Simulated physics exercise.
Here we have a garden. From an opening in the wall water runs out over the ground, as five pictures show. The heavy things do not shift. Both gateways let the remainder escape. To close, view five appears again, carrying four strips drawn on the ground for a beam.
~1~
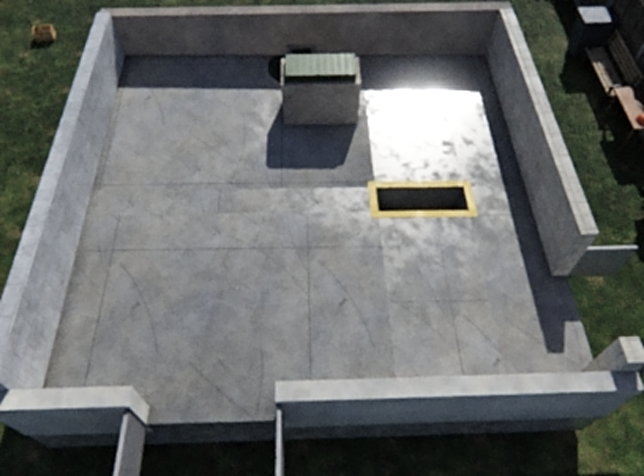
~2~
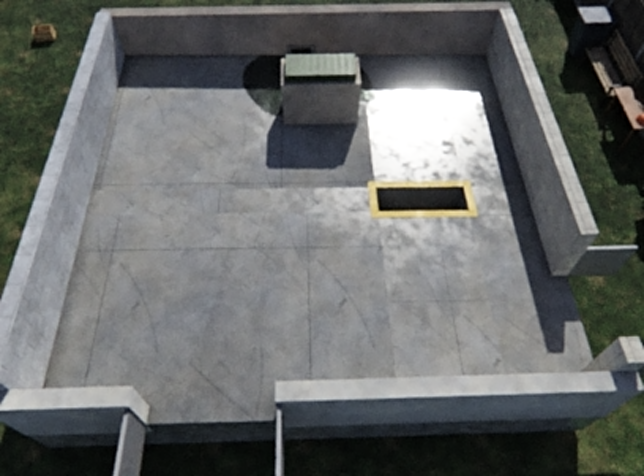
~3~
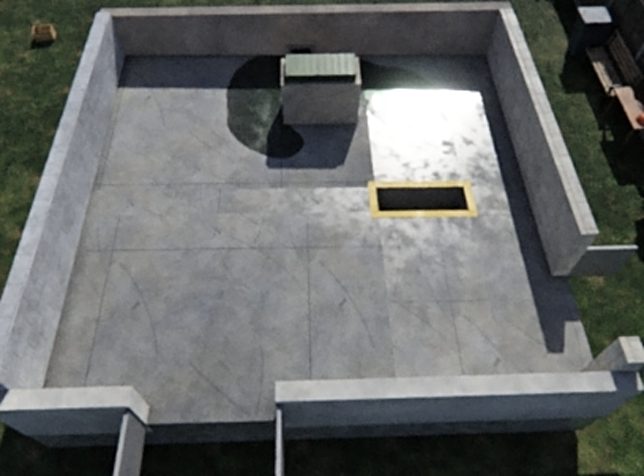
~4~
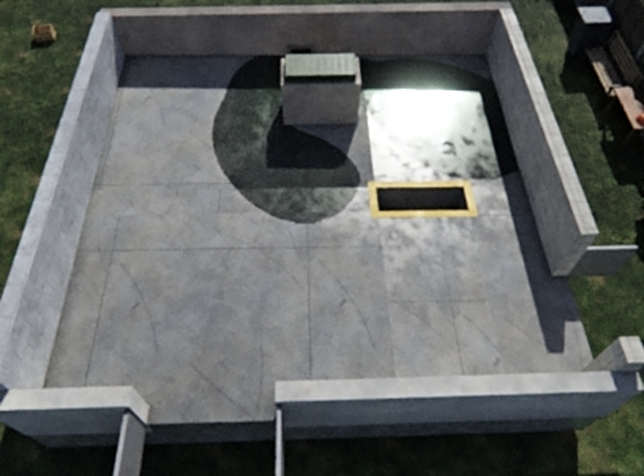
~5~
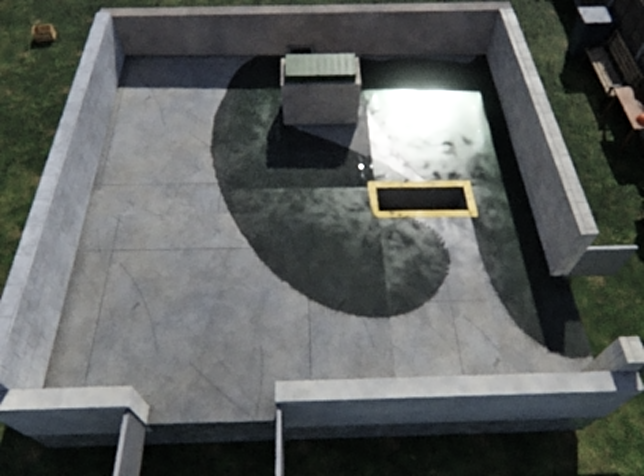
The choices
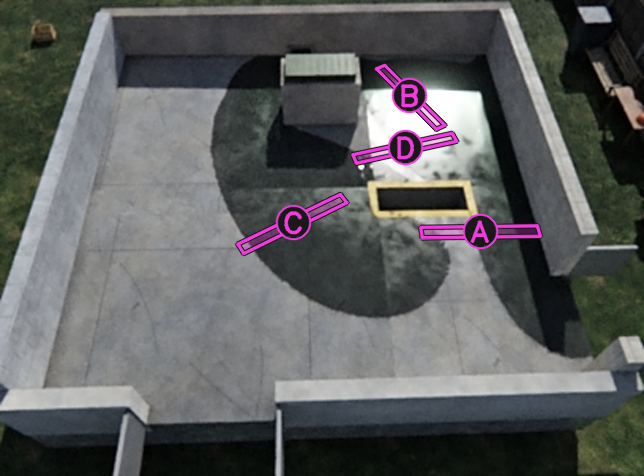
The clip opens on a walled, paved garden yard, mostly dry, with a small dark patch of water beside a block near the back wall. The water spreads left and curls forward around the block, while more creeps along the right wall, until it reaches the yellow-edged drain.
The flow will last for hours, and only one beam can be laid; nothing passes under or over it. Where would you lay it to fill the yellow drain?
Go for A.
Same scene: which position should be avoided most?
D it is.
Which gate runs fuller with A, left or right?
More leaves on the right.
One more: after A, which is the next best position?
Here it is position B.
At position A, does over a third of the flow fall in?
Yes.
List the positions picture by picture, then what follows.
In the first picture, outfall at (301, 51); yellow drain at (422, 199); open gate at (565, 321); open gate at (215, 404); 2 % of the ground under water, visible out to (323, 61); yellow drain still dry.
In the second picture, 6 % of the ground under water, visible out to (261, 98); yellow drain still dry.
In the third picture, 12 % of the ground under water, visible out to (427, 125); yellow drain still dry.
In the fourth picture, 26 % of the ground under water, visible out to (507, 164); yellow drain still dry.
In the fifth picture, 41 % of the ground under water, visible out to (577, 339); yellow drain taking water.
In magenta, A from (421, 232) to (538, 231); B from (380, 67) to (440, 127); C from (240, 248) to (343, 198); D from (354, 158) to (454, 137).
With A, about 66 % of the stream goes into the yellow drain, about 34 % out by the gates.
With B, about 40 % of the stream goes into the yellow drain, about 60 % out by the gates.
With C, about 31 % of the stream goes into the yellow drain, about 69 % out by the gates.
With D, about 12 % of the stream goes into the yellow drain, about 88 % out by the gates.
